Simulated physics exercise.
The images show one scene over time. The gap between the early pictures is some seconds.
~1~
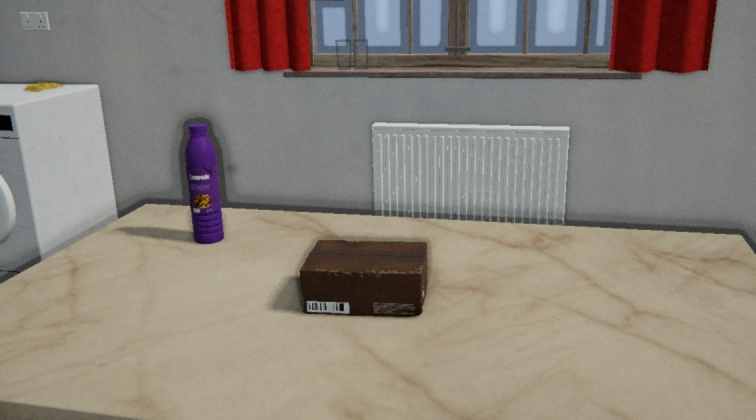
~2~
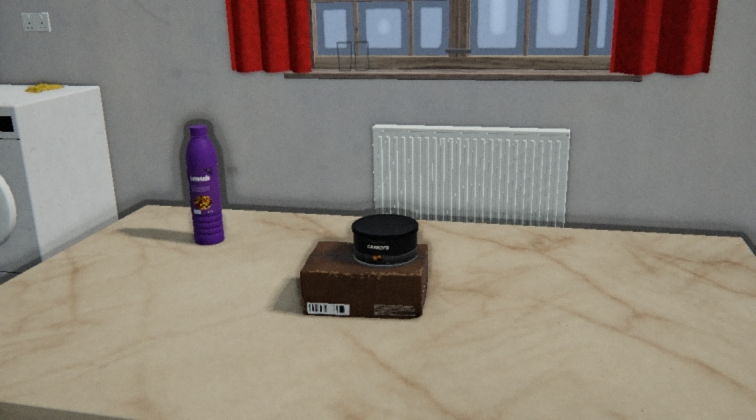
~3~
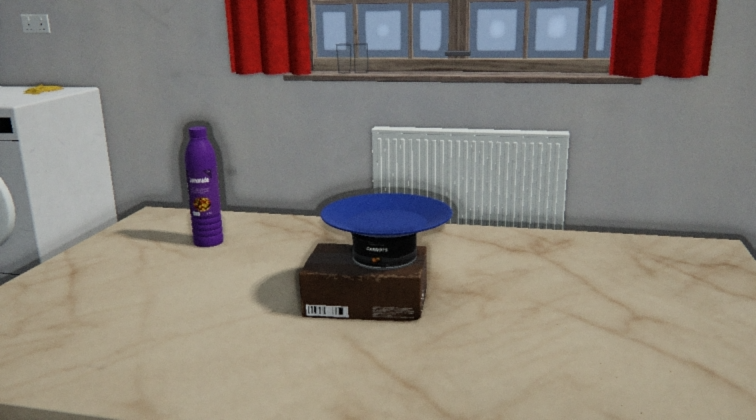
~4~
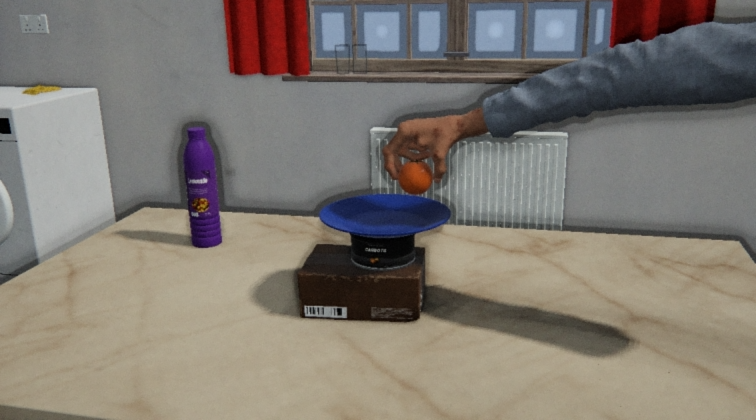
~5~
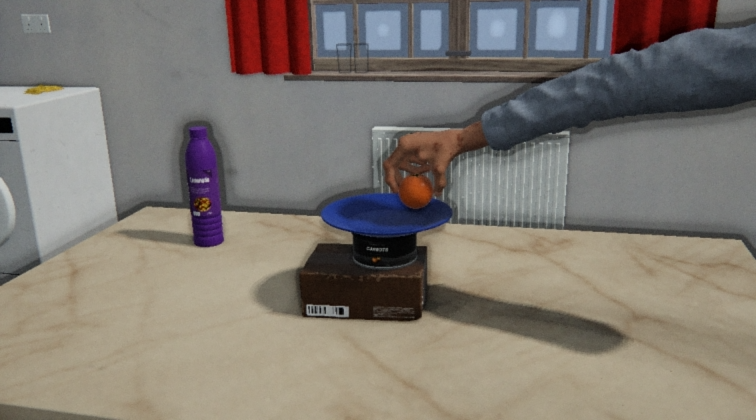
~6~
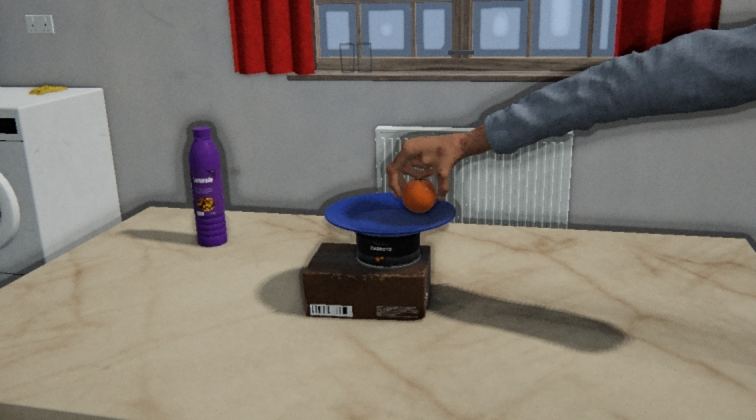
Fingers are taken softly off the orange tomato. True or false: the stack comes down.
False.
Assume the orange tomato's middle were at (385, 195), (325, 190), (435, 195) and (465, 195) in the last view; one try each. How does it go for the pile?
The pile does not fall on try one, goes down on try two, does not fall on try three and goes down on try four.
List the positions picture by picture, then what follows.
In the first frame, the last thing is not in view yet; brown box (367, 277).
In the second frame, the last thing is not in view yet; black tub (385, 240).
In the third frame, the last thing is not in view yet; brown box (366, 281).
In the fourth frame, still above its spot; orange tomato (415, 177); black tub (383, 243).
In the fifth frame, still above its spot; orange tomato (416, 191); brown box (367, 280).
In the sixth frame, in place under the hand; orange tomato (419, 195); black tub (388, 242).
Then, 0.70 s later than the last frame, all is still.
Then, 1.60 s later than the last frame, orange tomato resting near (419, 195).
When it is over, all 5 as before. End places, in pixels of the last picture, orange tomato near (419, 195). The pile stays up.
